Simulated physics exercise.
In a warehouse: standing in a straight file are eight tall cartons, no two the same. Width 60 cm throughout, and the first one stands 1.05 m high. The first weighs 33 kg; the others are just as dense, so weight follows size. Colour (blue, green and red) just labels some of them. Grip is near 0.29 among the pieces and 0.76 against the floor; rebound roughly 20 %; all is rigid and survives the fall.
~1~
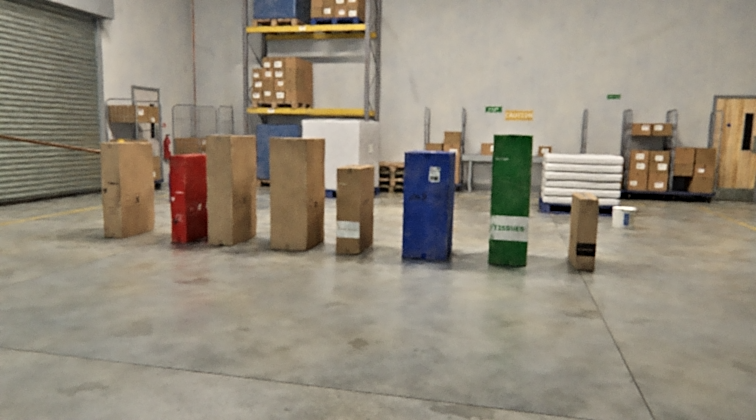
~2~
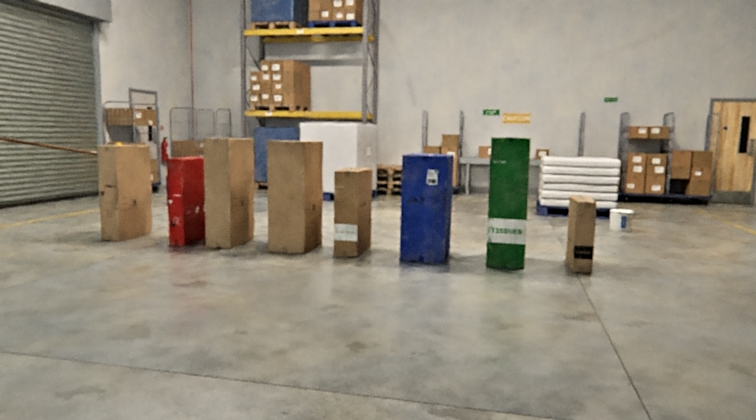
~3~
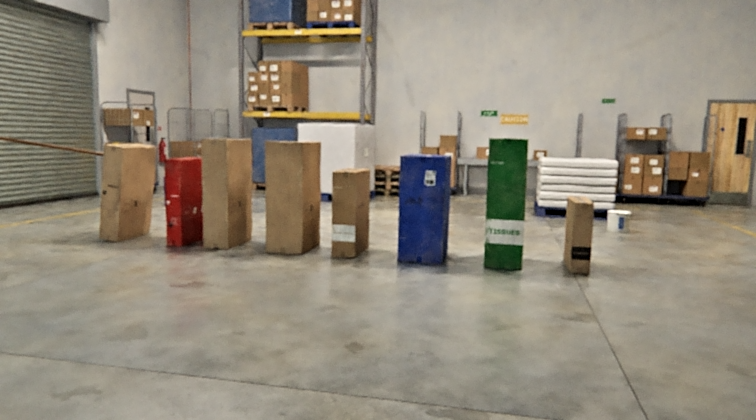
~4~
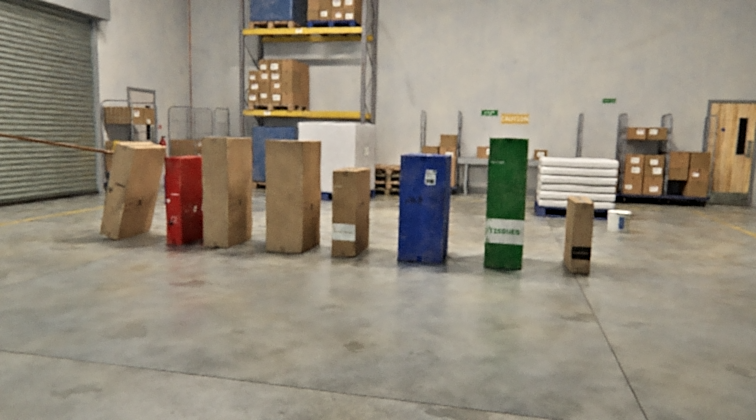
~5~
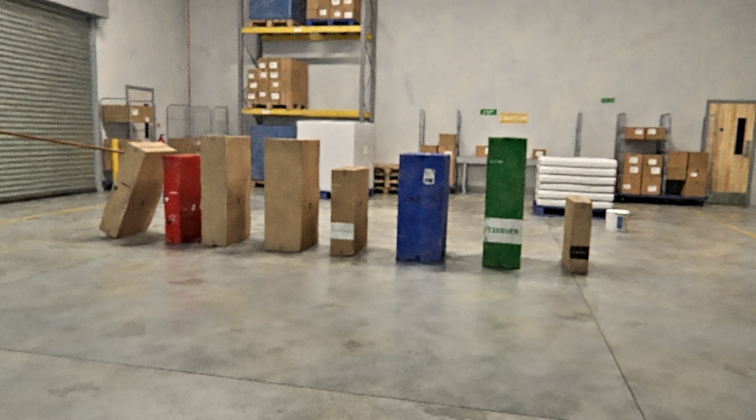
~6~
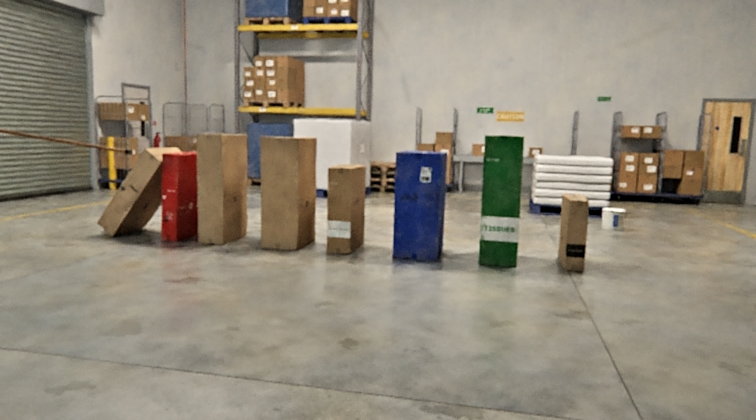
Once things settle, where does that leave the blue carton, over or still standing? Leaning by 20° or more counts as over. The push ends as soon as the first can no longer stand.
That carton falls.
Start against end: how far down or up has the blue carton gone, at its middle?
About 10 cm lower.
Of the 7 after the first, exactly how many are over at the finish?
It comes to 7.
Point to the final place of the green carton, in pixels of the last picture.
Near (587, 227).
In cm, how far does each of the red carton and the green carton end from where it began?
Moved: Red 50, green 90.
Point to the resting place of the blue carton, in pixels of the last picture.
Near (486, 215).
Then, 0.62 s past the last view, 2 of the 7 other cartons over; blue carton unmoved; red carton 35° from how it stood.
Then, 1.70 s past the last view, 4 of the 7 other cartons over; blue carton 9° from how it stood; red carton 57° from how it stood.
Then, 2.88 s past the last view, 7 of the 7 other cartons over; blue carton 60° from how it stood; green carton 63° from how it stood.
In the end, 7 of the 7 other cartons over; blue carton 63° from how it stood; green carton 70° from how it stood; red carton 58° from how it stood. Not one is left standing. From the last view, middles, blue carton near (486, 215), green carton near (587, 227).
